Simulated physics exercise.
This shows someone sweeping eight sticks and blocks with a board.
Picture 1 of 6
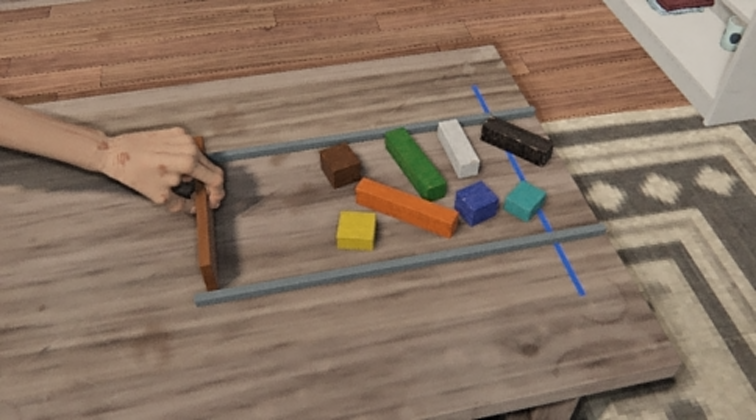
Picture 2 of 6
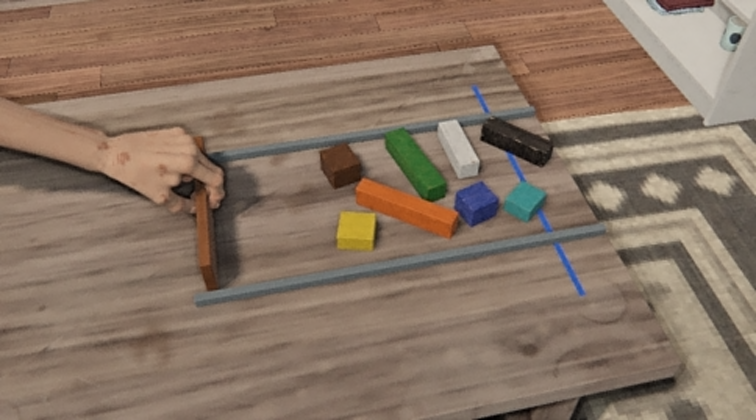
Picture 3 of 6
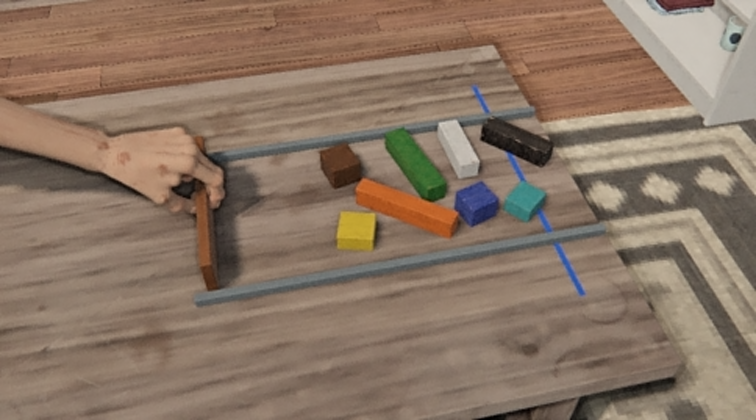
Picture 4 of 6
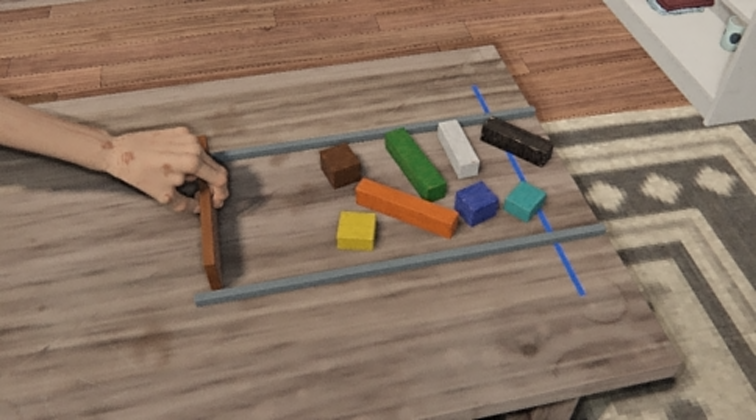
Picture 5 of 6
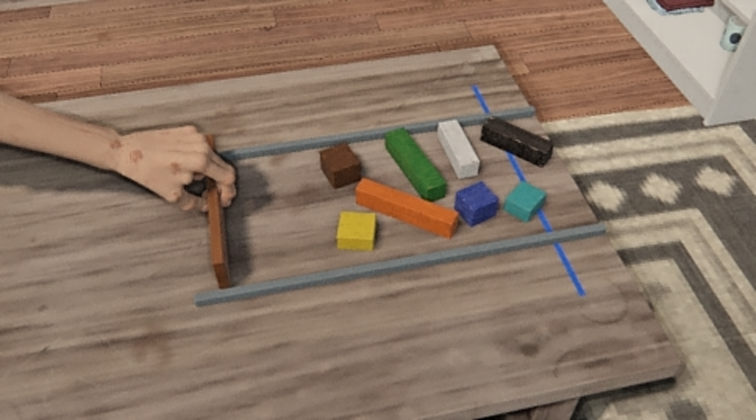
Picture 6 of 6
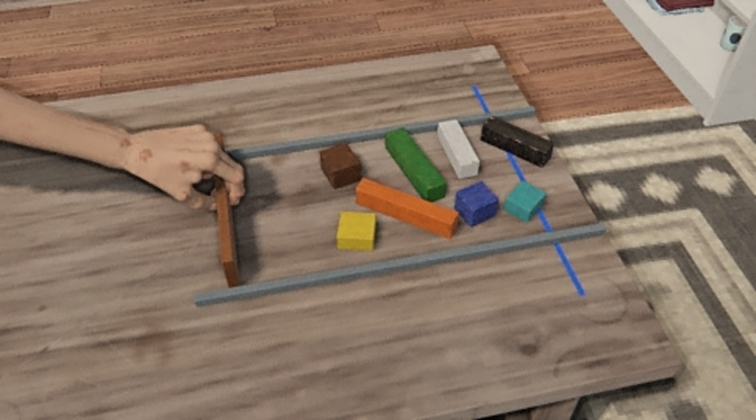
Hand holding a brown board upright on a wooden table, then sliding it slightly right toward eight unmoving coloured sticks and blocks.
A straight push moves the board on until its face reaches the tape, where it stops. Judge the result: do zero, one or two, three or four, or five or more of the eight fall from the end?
Three or four of them fall from the end.
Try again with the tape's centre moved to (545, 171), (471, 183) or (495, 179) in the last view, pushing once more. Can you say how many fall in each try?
Try by try, 6, 0 and 2.
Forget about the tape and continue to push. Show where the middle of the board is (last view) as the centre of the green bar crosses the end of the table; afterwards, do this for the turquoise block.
Near (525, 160) in the first case, near (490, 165) in the other.
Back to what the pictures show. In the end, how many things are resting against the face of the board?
At rest, 3 are in contact.
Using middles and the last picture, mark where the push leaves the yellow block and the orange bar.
The yellow block comes to rest close to (554, 198), while the orange bar rests close to (564, 176).
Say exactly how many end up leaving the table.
Altogether the count is 4.
Early on, none off yet; black bar at rest near (516, 141); turquoise block at rest near (525, 201); white bar at rest near (458, 148).
Finally, the number that fall off is three or four; lost, blue block, white bar, turquoise block and black bar.
